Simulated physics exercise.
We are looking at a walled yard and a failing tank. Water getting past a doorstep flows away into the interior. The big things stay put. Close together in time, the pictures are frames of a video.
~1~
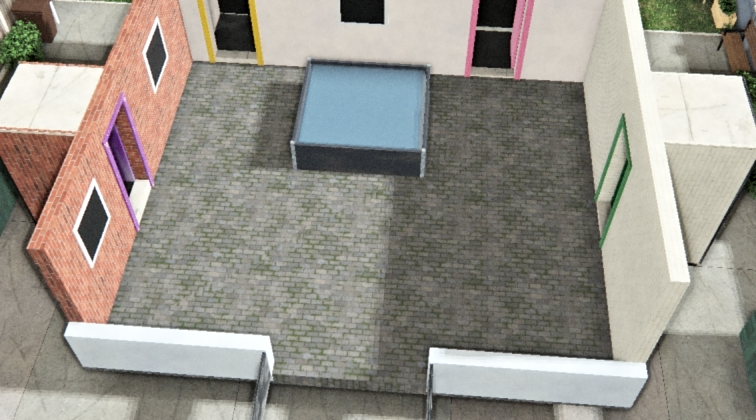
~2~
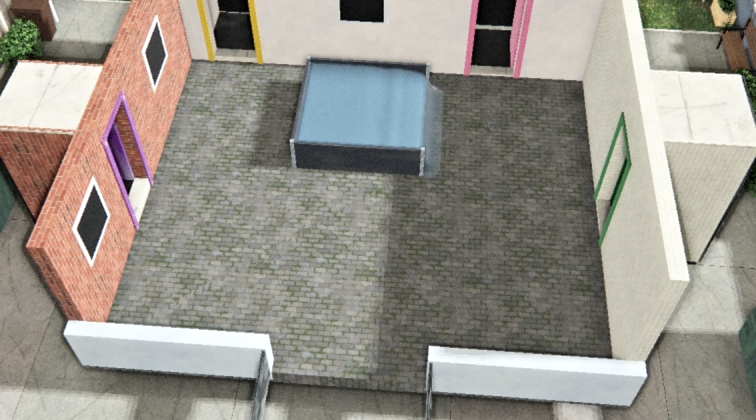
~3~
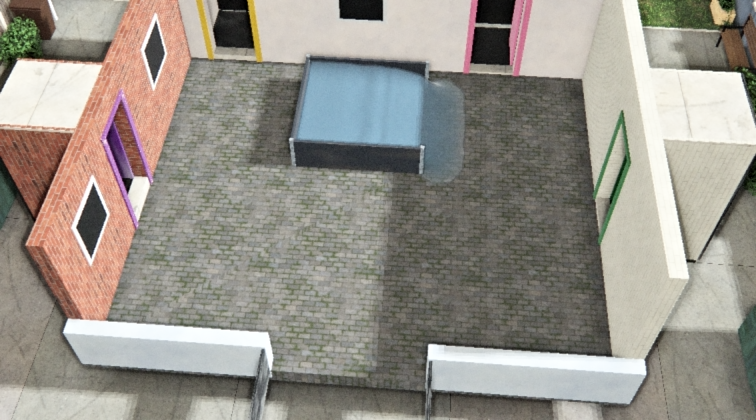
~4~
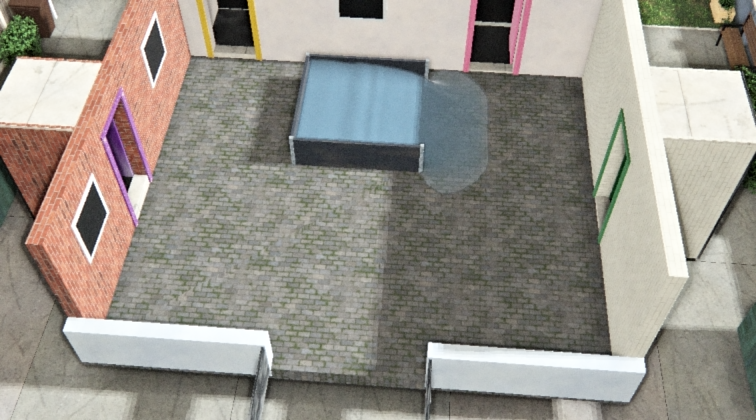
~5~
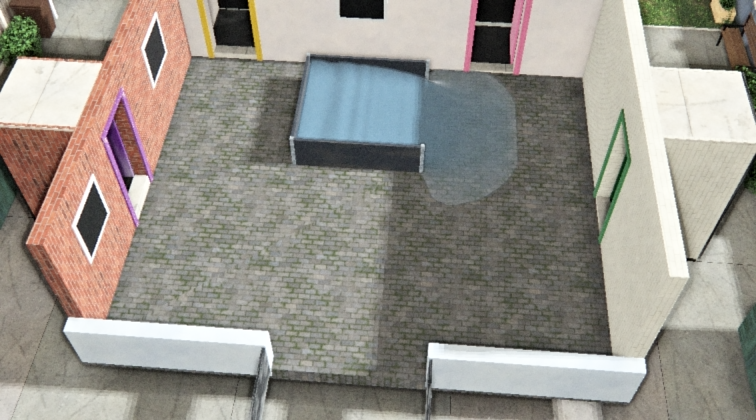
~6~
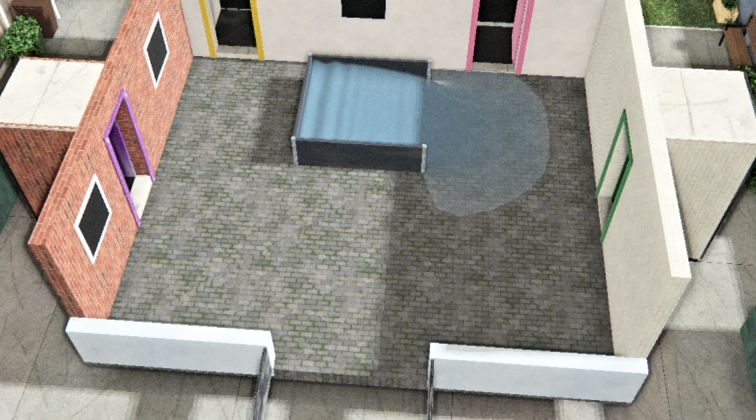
A blue-topped, dark-sided water tank stands against the back wall of a grey brick-paved yard, seen from high above. A red brick wall with a purple-framed door rises at left, a pale wall with a green frame at right, and yellow and pink doorframes behind. The tank starts full and still, then water pours from its right side, spreading in a widening, rounded sheet while its surface ripples and sinks.
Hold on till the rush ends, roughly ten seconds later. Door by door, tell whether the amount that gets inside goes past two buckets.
Outcome: The yellow door is not overrun past two buckets. The green door is overrun past two buckets. The purple door is not overrun past two buckets. The pink door is overrun past two buckets.
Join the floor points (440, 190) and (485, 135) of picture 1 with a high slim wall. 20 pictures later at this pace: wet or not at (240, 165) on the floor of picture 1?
Looks like that place is unwetted.
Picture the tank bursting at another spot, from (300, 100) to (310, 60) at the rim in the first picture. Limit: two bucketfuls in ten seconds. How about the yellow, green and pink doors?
The yellow door tops the limit, the green door remains within the limit and the pink door remains within the limit.
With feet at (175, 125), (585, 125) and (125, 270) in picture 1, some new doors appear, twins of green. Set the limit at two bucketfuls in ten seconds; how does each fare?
Log: Door one misses the mark; door two beats the mark; door three misses the mark.
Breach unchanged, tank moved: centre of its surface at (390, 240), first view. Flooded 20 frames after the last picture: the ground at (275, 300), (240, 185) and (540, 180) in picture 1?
One after the other: Untouched, untouched, reached.
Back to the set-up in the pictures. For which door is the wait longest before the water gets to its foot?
I'd go with the purple door.
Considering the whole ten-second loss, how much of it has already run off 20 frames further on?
It comes to around 30 per cent.
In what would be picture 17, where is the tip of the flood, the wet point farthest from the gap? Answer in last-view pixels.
The flood front should get to about (597, 280).
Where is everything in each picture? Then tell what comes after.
The water tank at (364, 106) is whole and still, in the first frame.
The front is at (430, 87), out from the gap at (423, 122), in the second frame.
The front is at (444, 82), out from the gap at (422, 122), in the third frame.
The front is at (459, 75), out from the gap at (422, 121), in the fourth frame.
The front is at (480, 72), out from the gap at (423, 121), in the fifth frame.
The front is at (540, 171), out from the gap at (424, 122), in the sixth frame.
A moment on, water covers 25 % of the floor; the yellow door not reached, the green door wet at the sill, nothing in, the purple door not reached, the pink door under two buckets in.
Next, water covers 25 % of the floor; the yellow door not reached, the green door over two buckets in, the purple door not reached, the pink door over two buckets in.
Then, water covers 30 % of the floor; the yellow door not reached, the green door far over two buckets in, the purple door not reached, the pink door far over two buckets in.
Later, water covers 55 % of the floor; the yellow door not reached, the green door far over two buckets in, the purple door not reached, the pink door far over two buckets in.
In the end, water covers 85 % of the floor; the yellow door wet at the sill, nothing in, the green door far over two buckets in, the purple door wet at the sill, nothing in, the pink door far over two buckets in.
